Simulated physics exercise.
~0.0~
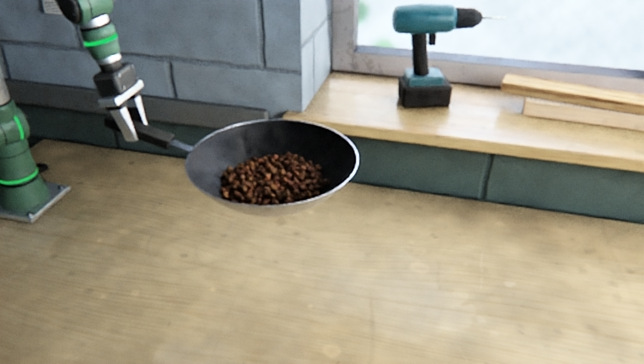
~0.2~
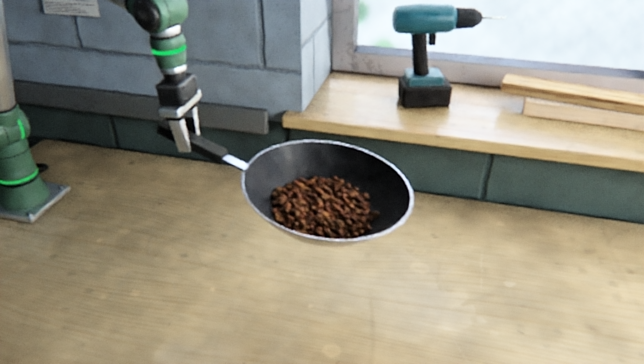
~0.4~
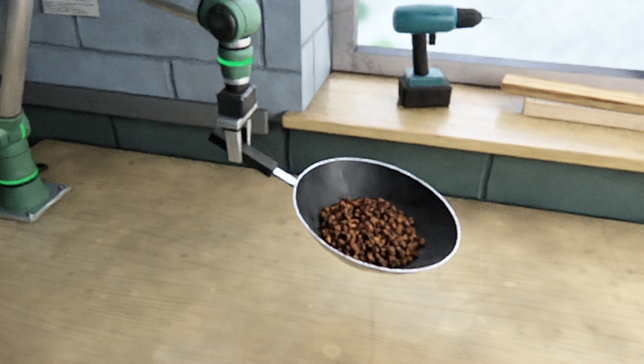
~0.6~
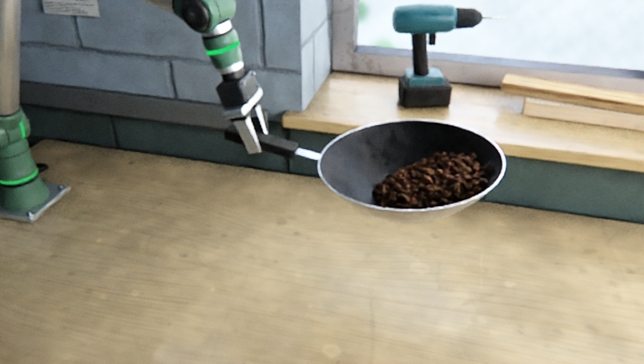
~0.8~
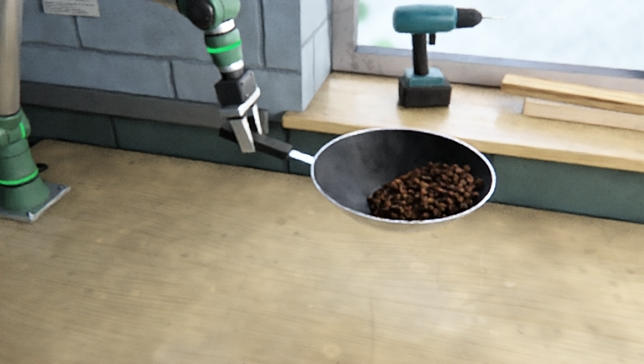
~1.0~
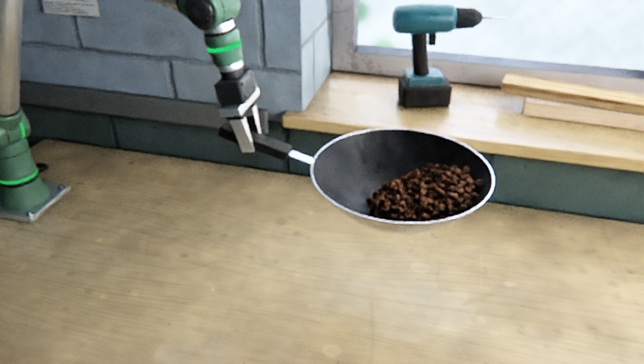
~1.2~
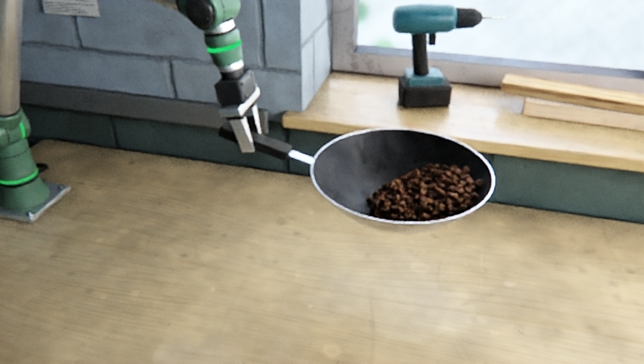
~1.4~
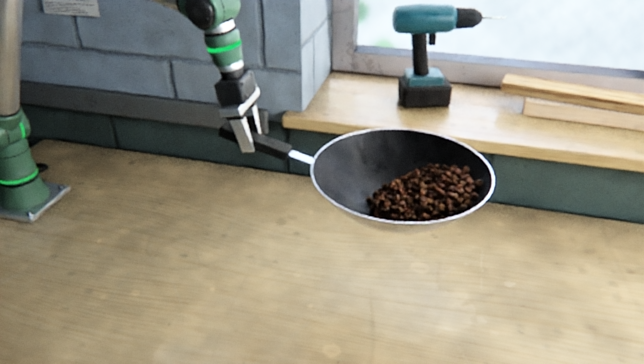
A green-ringed robot arm held a dark wok of small brown pellets above a wooden table, carried it right and downward, then swung it up and farther right, sliding the pellets to the far side, before easing back slightly and holding still with the load inside.
